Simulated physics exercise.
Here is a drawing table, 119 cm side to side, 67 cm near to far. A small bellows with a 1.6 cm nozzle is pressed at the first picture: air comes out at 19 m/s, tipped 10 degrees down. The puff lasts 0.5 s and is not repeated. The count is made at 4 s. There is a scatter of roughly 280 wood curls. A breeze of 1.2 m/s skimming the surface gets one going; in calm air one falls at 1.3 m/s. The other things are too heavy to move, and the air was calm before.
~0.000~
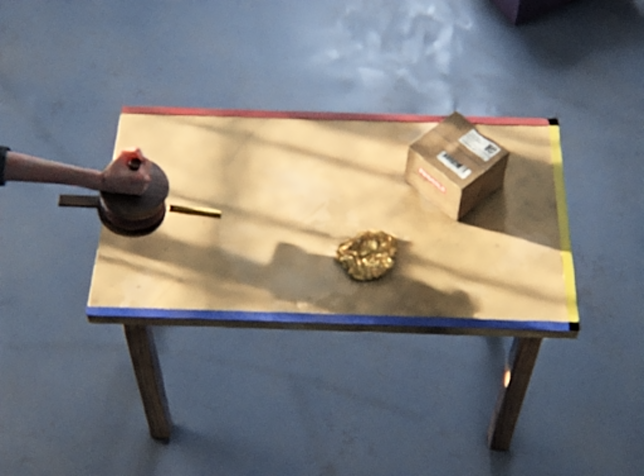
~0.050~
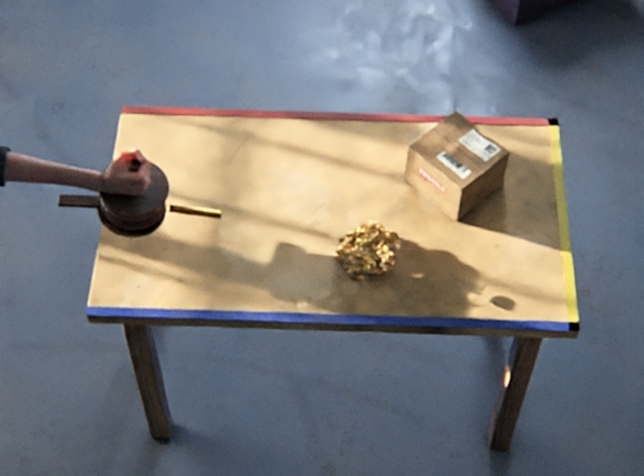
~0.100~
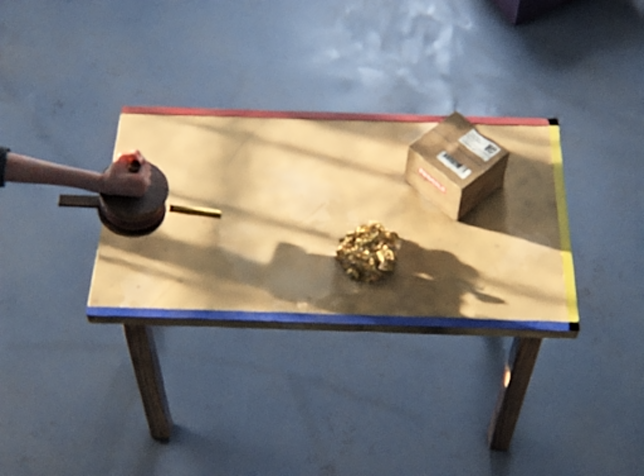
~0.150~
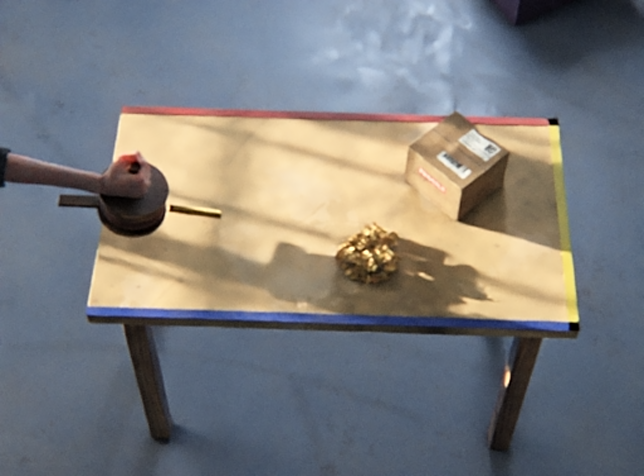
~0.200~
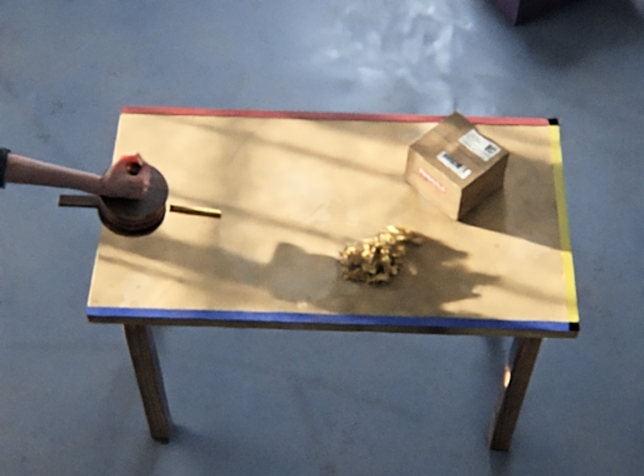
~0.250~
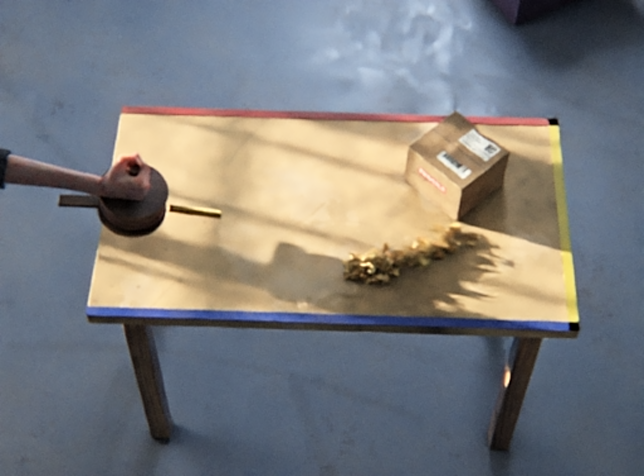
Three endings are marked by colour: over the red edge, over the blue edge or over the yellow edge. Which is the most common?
The biggest group is at the yellow one.
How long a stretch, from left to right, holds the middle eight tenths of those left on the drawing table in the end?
Roughly 50 cm.
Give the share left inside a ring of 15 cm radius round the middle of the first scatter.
About 10 %.
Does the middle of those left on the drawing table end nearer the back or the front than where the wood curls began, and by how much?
To the front, by about 10 cm.
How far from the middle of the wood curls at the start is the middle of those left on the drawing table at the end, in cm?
About 35 cm.
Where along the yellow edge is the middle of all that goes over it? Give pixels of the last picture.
Around (574, 281).
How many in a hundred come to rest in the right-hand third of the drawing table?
Near 30 %.
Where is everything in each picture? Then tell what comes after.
In the first frame, the middle of the wood curls is near (370, 255), none has stirred yet and the mouth of the small bellows is at (221, 215).
In the second frame, the middle of the wood curls is near (370, 246), none has stirred yet, the yellow edge is centred on (568, 219), the red edge is centred on (339, 113) and the blue edge is centred on (332, 323).
In the third frame, the middle of the wood curls is near (370, 246), none has stirred yet and the top of a box is at (459, 149).
In the fourth frame, the middle of the wood curls is near (373, 250) and none has stirred yet.
In the fifth frame, the middle of the wood curls is near (381, 254), the farthest in sight from the small bellows is at (418, 240) and about 40 % have left their places.
In the sixth frame, the middle of the wood curls is near (393, 263), the farthest in sight from the small bellows is at (473, 236) and about 70 % have left their places.
After 0.8 s, 52 % are over the yellow edge, 0 % over the red edge and 0 % over the blue edge; the middle of those left on the top is near (499, 298); 59 % are gone or lie where they will stay.
After 1.3 s, 56 % are over the yellow edge, 0 % over the red edge and 0 % over the blue edge; the middle of those left on the top is near (500, 301); 99 % are gone or lie where they will stay.
After 2.2 s, 56 % are over the yellow edge, 0 % over the red edge and 0 % over the blue edge; the middle of those left on the top is near (500, 301); 100 % are gone or lie where they will stay.
After 4.0 s, at the end, 56 % are over the yellow edge, 0 % over the red edge and 0 % over the blue edge; the middle of those left on the top is near (500, 301).
